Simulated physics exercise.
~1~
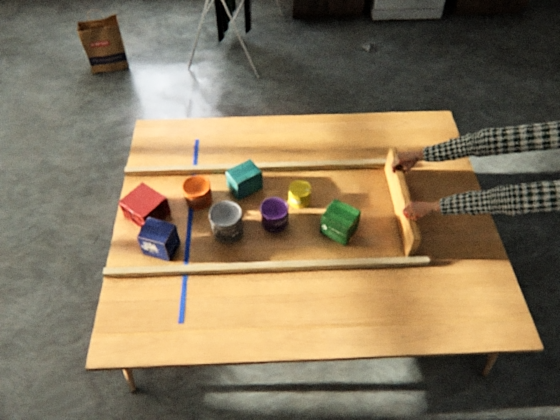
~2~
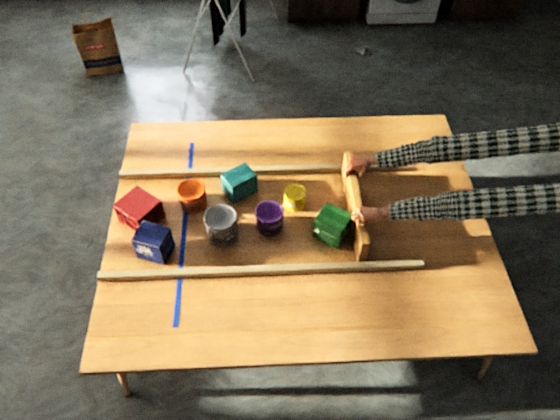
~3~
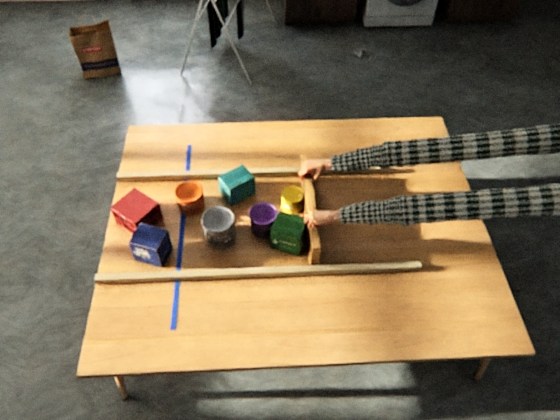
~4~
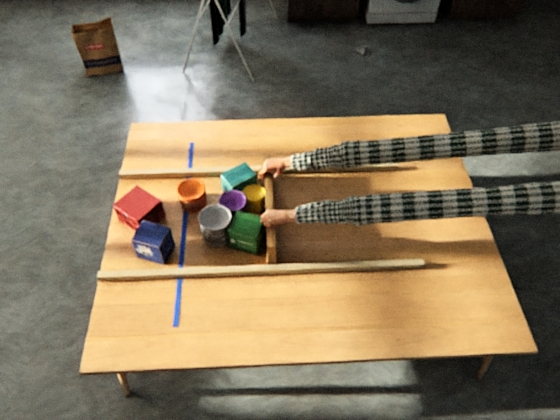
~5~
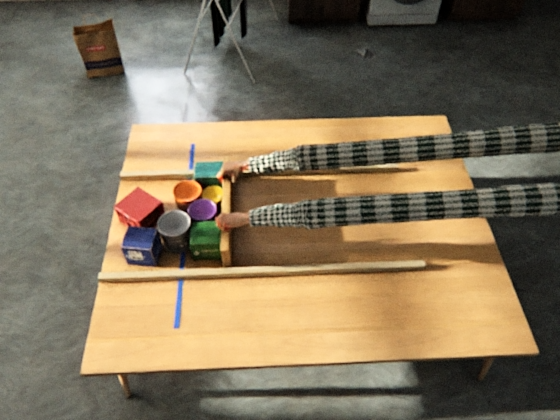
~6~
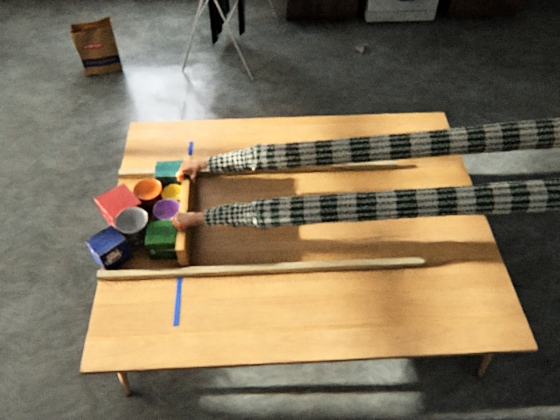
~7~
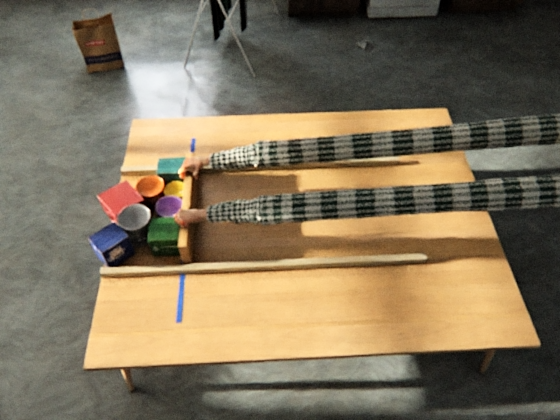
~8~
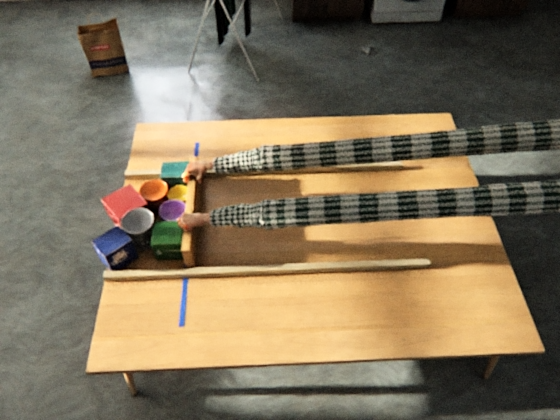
Two hands pushing a wooden plank leftward between battens, gathering colourful boxes and tubs, then stopping at blue tape with none fallen.
